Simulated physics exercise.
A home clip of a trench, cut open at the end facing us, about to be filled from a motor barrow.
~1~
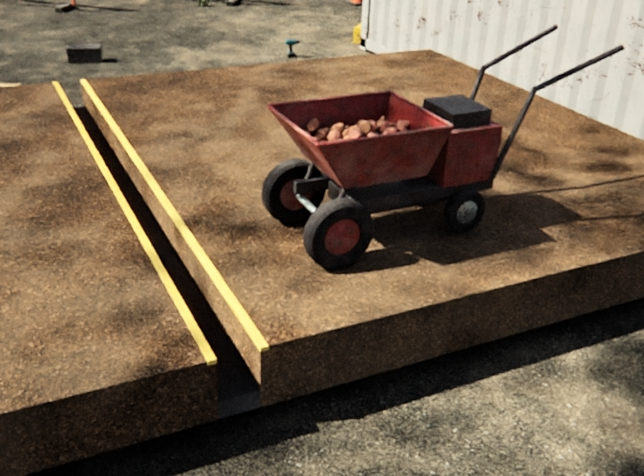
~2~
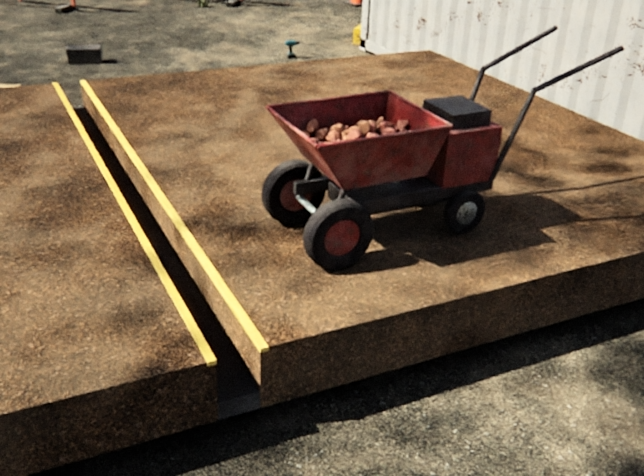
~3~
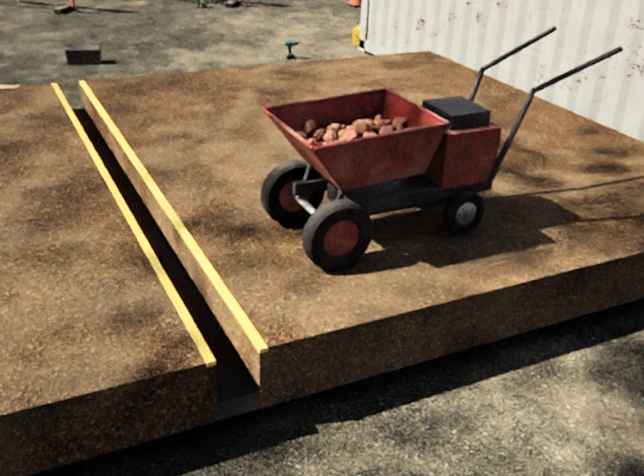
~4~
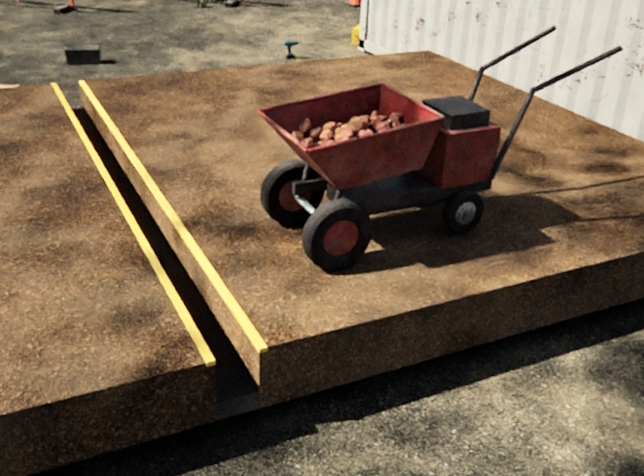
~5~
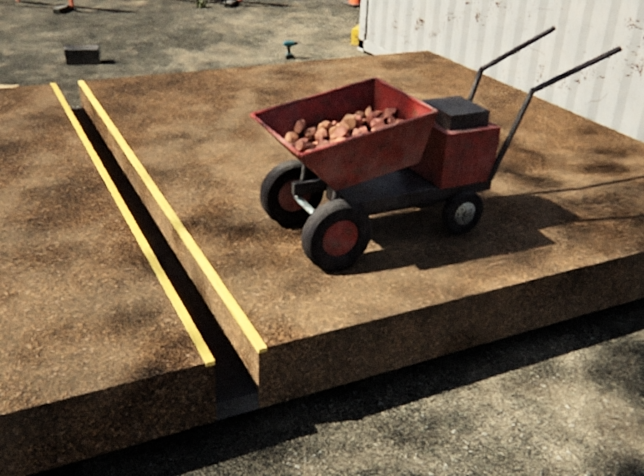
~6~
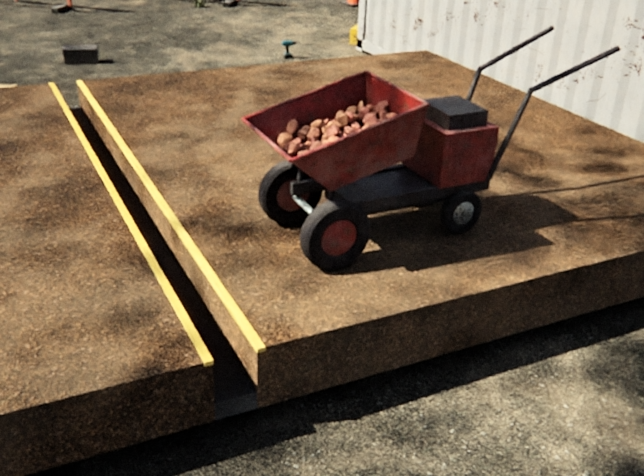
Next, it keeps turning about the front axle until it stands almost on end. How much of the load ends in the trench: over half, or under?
In the trench: The larger part.
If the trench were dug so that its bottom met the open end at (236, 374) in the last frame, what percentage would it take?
Near 50 %.
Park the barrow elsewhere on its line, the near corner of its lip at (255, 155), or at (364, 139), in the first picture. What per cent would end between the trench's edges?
The first gives 0 %, the second 30 %.
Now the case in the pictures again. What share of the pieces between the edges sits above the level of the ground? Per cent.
Close to 5 per cent.
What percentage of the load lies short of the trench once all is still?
Close to 10 per cent.
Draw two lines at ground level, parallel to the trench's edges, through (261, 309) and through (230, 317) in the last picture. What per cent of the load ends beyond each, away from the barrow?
In turn 100 and 90 in a hundred.
Just after the last frame, skip tipped steeply; every one in the skip.
A moment on, skip tipped right over; the larger part in the skip; just a few short of the trench; about a tenth in or heaped over the trench; just a few falling.
Further on, skip tipped right over; roughly a quarter in the skip; about a tenth short of the trench; roughly two thirds in or heaped over the trench; about a tenth beyond it.
When it is over, skip tipped right over; just a few in the skip; about a tenth short of the trench; the larger part in or heaped over the trench; about a tenth beyond it.
